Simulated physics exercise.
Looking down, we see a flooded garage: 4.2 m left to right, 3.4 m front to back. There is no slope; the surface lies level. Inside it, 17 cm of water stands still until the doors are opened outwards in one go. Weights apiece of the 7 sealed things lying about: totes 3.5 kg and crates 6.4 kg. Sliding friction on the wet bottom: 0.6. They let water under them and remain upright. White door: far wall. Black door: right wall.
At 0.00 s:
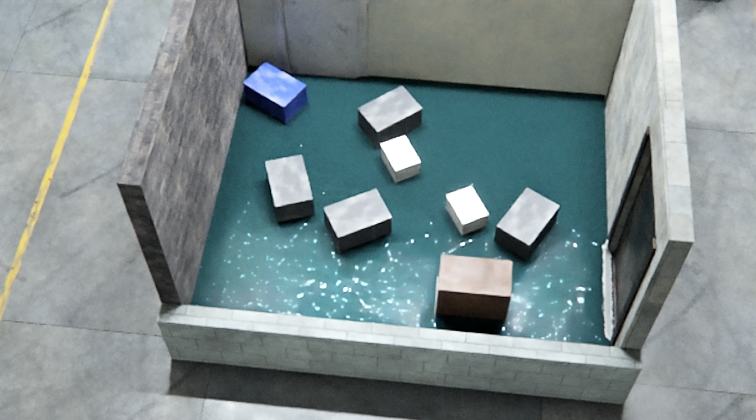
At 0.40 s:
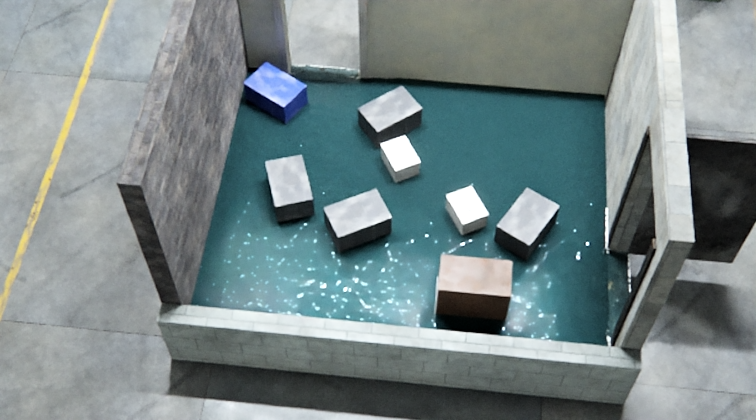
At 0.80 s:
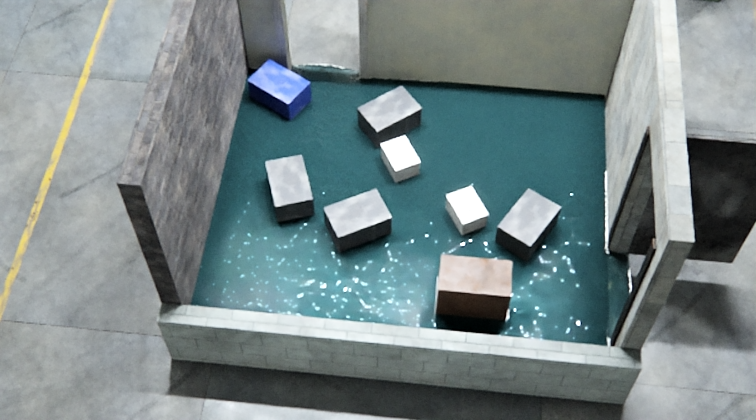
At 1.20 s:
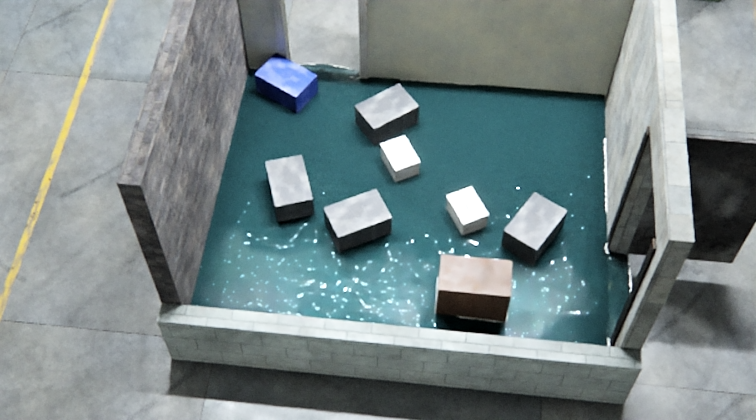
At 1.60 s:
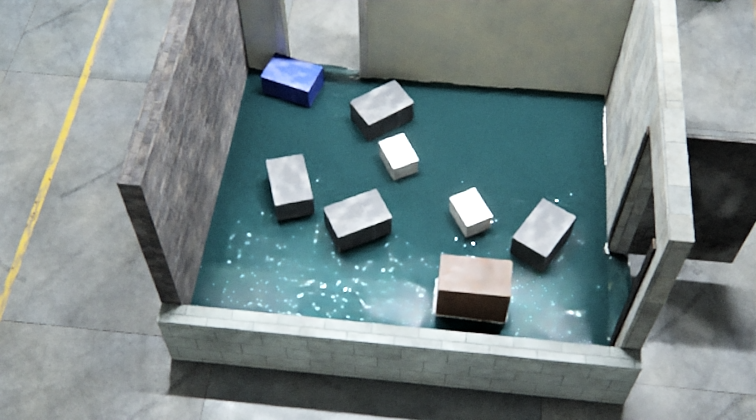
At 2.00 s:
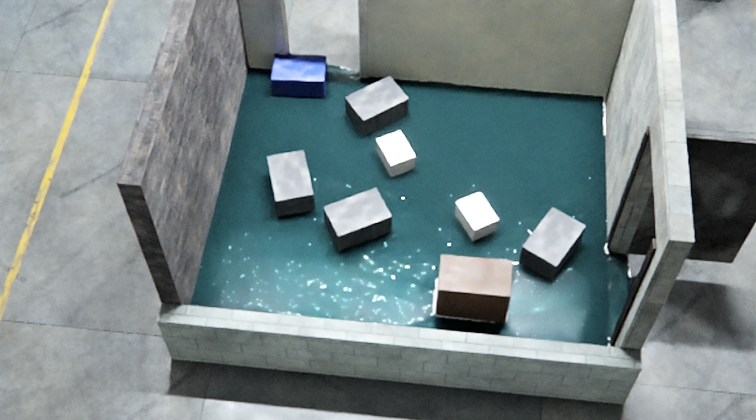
A flooded garage with a level floor is seen from above by a still camera. A blue crate floats in the far left corner, with grey and small white boxes scattered across green water and a brown one near the front wall. The far and right doorways open, then the blue crate turns and drifts right along the far wall, while nearby boxes shift slightly and the rightmost grey one slides toward the right doorway.
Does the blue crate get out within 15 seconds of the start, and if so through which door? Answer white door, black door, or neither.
For the blue crate, white door.
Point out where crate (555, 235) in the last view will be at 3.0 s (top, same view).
About pixel (593, 270).
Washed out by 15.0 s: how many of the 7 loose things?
The answer is 6.
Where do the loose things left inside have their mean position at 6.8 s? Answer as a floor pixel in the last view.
Somewhere near (413, 201).
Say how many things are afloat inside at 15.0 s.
At that time the total is 1.
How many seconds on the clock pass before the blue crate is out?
Close to 2.5 s, I'd say.
After 3.0 s the blue crate has gone out by the white door; 1 of 7 are out; 6 afloat.
After 6.8 s the blue crate has gone out by the white door; 3 of 7 are out; 4 afloat.
After 11.0 s the blue crate has gone out by the white door; 4 of 7 are out; 3 afloat.
After 15.0 s the blue crate has gone out by the white door; 6 of 7 are out; 1 afloat.
